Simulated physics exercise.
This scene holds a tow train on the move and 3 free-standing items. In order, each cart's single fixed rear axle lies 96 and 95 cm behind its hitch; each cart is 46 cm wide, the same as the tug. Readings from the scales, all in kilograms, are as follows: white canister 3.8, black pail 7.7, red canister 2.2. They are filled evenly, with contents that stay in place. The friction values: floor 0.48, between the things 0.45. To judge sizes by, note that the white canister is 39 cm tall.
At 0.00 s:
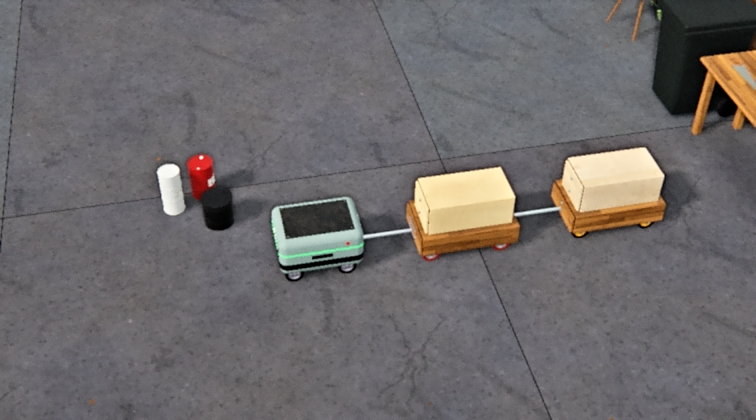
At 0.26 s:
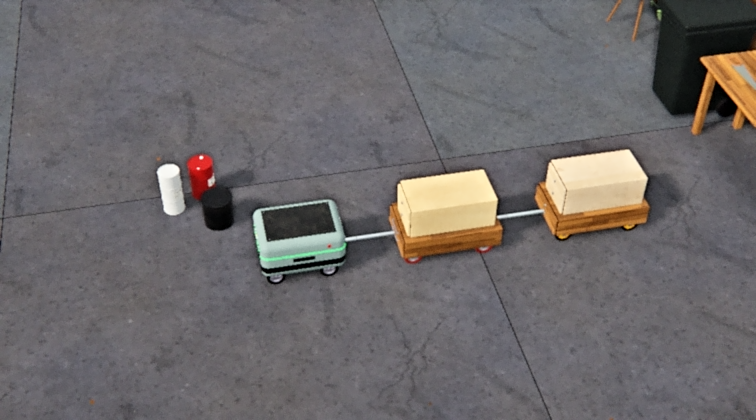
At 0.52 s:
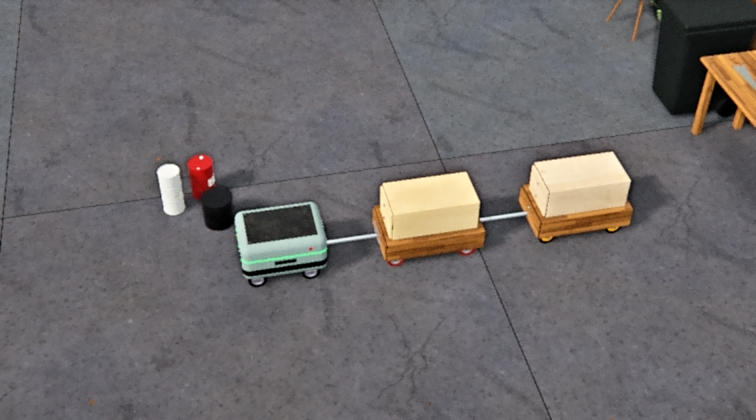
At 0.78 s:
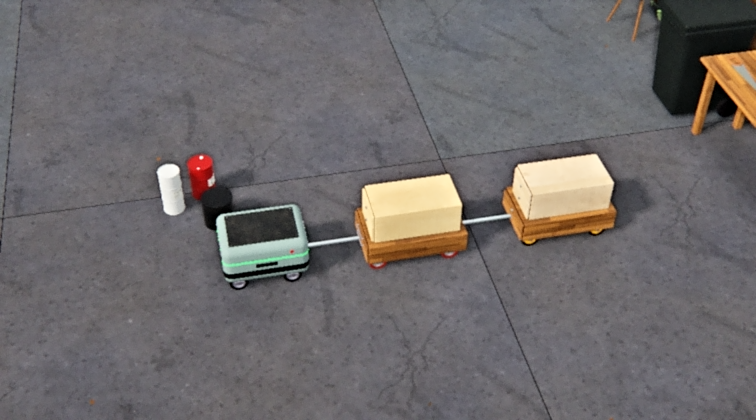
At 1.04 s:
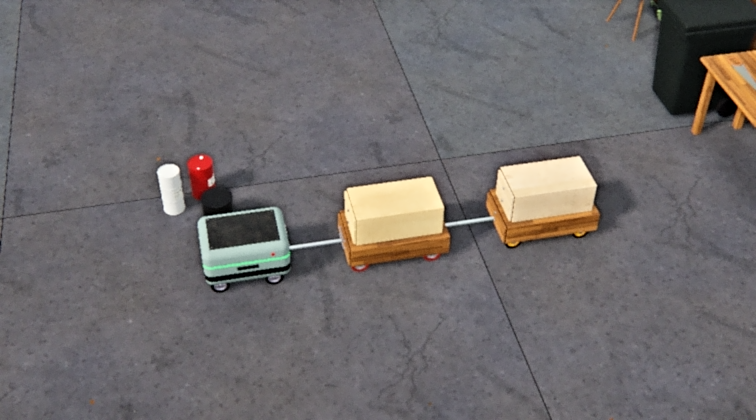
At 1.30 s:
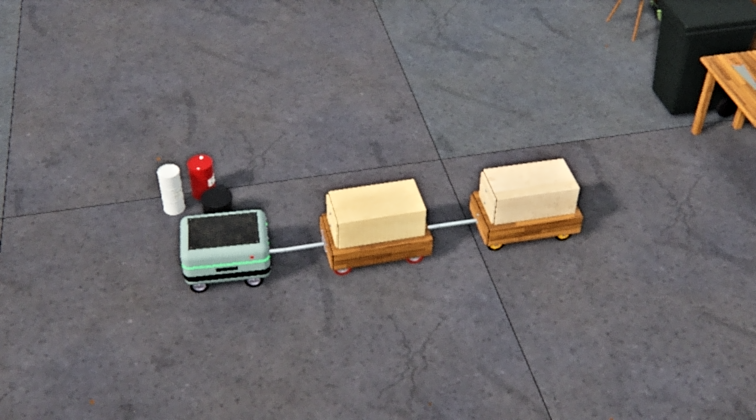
The clip opens with a pale green tug hitched to two wooden carts, each carrying a cream-coloured block, to the right of a white canister, a red canister and a black pail. The tug rolls steadily left, drawing both carts behind it, then passes in front of the black pail, partly covering it.
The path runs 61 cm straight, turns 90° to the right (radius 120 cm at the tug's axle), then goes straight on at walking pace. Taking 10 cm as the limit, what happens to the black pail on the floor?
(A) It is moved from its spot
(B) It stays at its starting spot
A, it is moved from its spot.
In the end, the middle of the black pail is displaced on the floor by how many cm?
Net shift near 62 cm.
After 4.80 s, tug 254 cm along; black pail moved 7 cm near (218, 203); white canister moved 9 cm.
After 7.60 s, tug 403 cm along; black pail moved 57 cm near (201, 166); red canister moved 41 cm; white canister moved 48 cm.
In the end (10.8 s), not toppled but over 10 cm from the start, white canister, black pail and red canister. At the end, from the last picture's camera, black pail near (204, 162).
